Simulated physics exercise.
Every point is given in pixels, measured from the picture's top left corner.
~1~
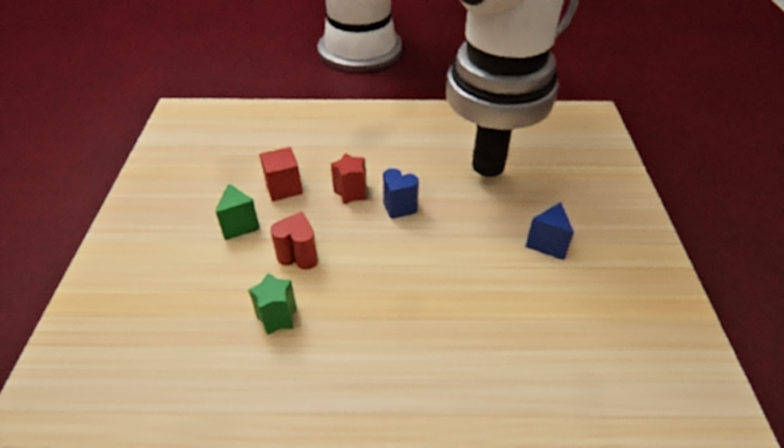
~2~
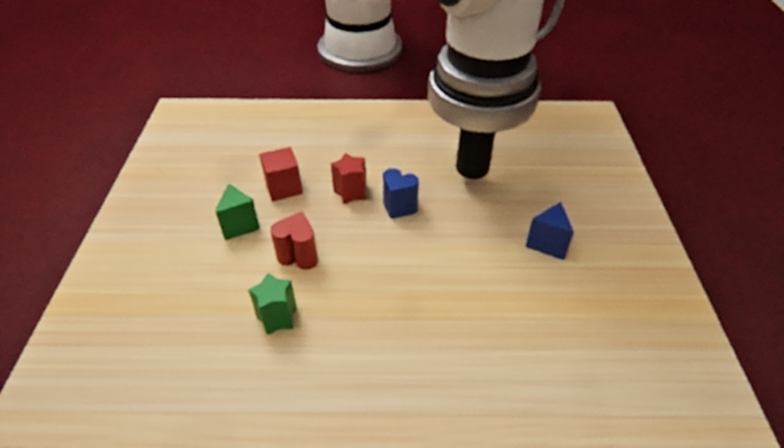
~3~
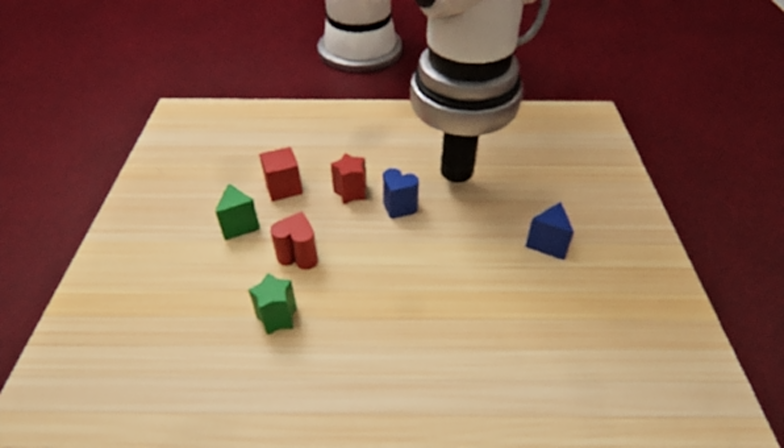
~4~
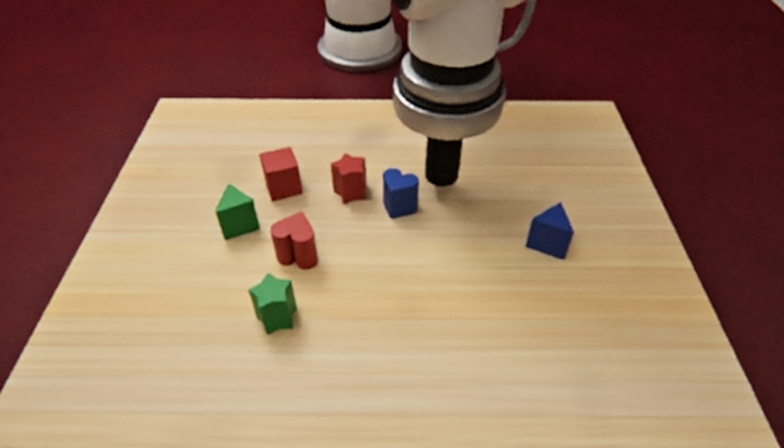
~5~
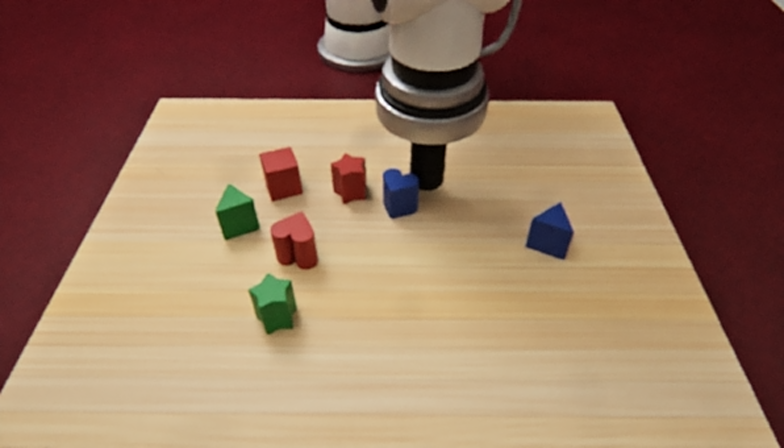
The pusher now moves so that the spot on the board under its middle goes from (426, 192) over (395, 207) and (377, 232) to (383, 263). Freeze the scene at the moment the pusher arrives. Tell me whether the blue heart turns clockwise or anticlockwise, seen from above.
The sense of turning is clockwise.
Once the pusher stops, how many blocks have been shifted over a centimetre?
The answer will be one.
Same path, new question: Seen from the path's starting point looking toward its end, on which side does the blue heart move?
Towards the right-hand side.
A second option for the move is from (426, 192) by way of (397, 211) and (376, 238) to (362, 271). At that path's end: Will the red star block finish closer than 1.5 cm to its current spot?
My answer is yes.
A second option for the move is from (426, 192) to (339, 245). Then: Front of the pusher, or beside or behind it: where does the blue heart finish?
In front, I predict.
What follows on the original path. One third of the way, pusher at (394, 196); blue heart at (373, 194), turned 15° clockwise.
Two thirds of the way, pusher at (376, 221); blue heart at (348, 215), turned 30° clockwise.
At the end, pusher at (383, 252); red star block still; blue heart at (346, 222), turned 60° clockwise.
